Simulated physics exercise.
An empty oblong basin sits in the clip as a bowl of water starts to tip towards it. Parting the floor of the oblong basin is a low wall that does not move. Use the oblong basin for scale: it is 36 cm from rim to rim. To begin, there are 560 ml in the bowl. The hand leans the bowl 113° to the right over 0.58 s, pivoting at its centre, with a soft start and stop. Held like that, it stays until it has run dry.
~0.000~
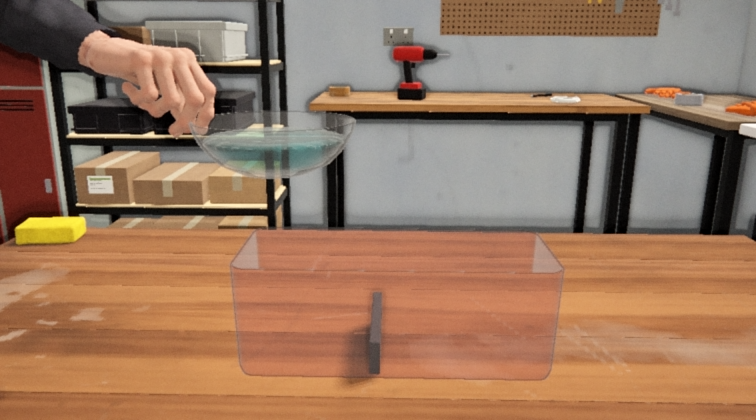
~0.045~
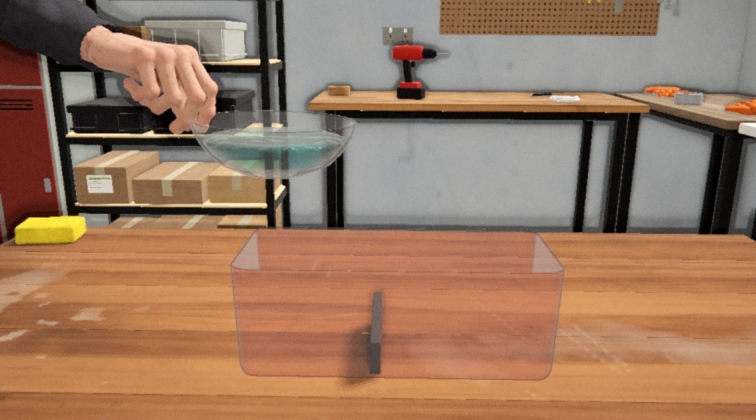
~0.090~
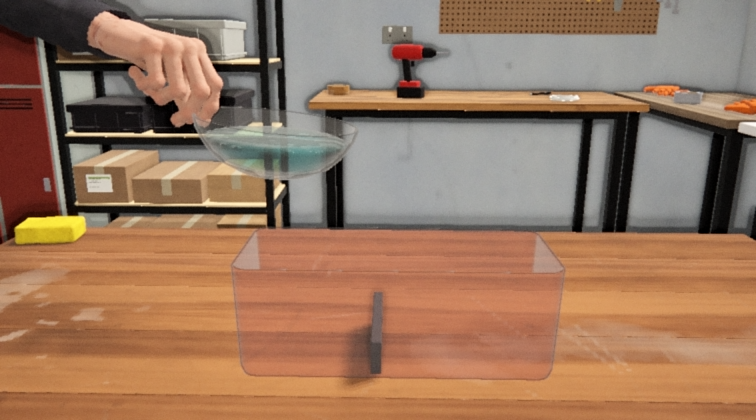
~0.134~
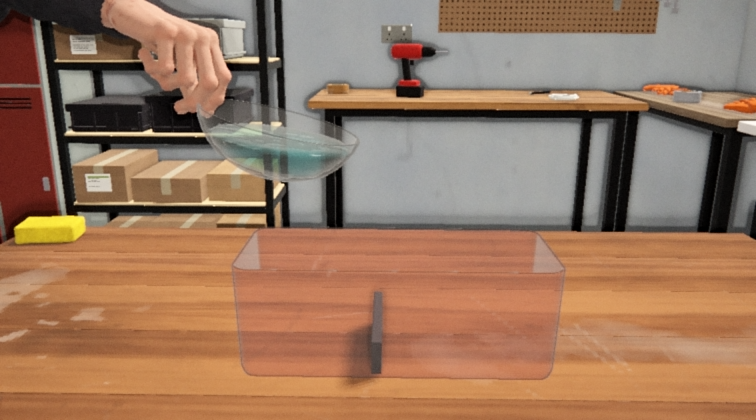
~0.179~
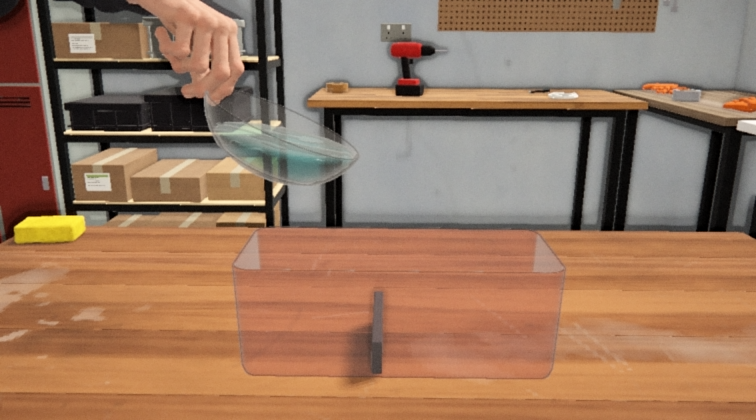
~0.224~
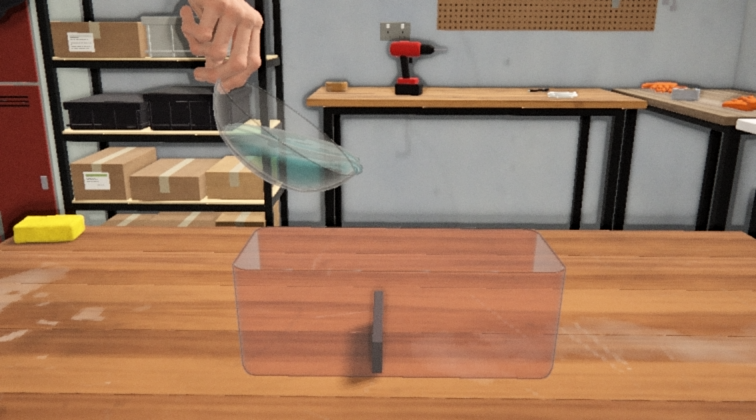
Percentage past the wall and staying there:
65 percent.
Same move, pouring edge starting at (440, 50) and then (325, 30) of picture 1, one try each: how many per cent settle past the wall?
Result: 75 per cent, then 55 per cent.
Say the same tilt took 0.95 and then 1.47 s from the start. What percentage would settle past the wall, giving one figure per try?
Try 1: 70 %; try 2: 75 %.
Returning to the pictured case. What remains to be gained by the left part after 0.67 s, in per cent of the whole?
About 2 percent, give or take.
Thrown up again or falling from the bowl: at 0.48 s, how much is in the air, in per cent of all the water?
About 3 per cent.
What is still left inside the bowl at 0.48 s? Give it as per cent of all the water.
Roughly 0 percent.
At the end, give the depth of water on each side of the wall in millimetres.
Final levels - left approx 8 mm, right approx 12 mm.
Then, 0.48 s in, the tilt is 105° and 0 per cent is still to pour, 35 is left of the wall and 62 right of it.
Then, 0.67 s in, the tilt is 113° and 0 per cent is still to pour, 31 is left of the wall and 65 right of it.
Then, 0.87 s in, the tilt is 113° and 0 per cent is still to pour, 32 is left of the wall and 66 right of it.
Then, 1.08 s in, the tilt is 113° and 0 per cent is still to pour, 33 is left of the wall and 65 right of it.
Finally, 33 per cent lies left of the wall, 65 right of it and 2 outside.
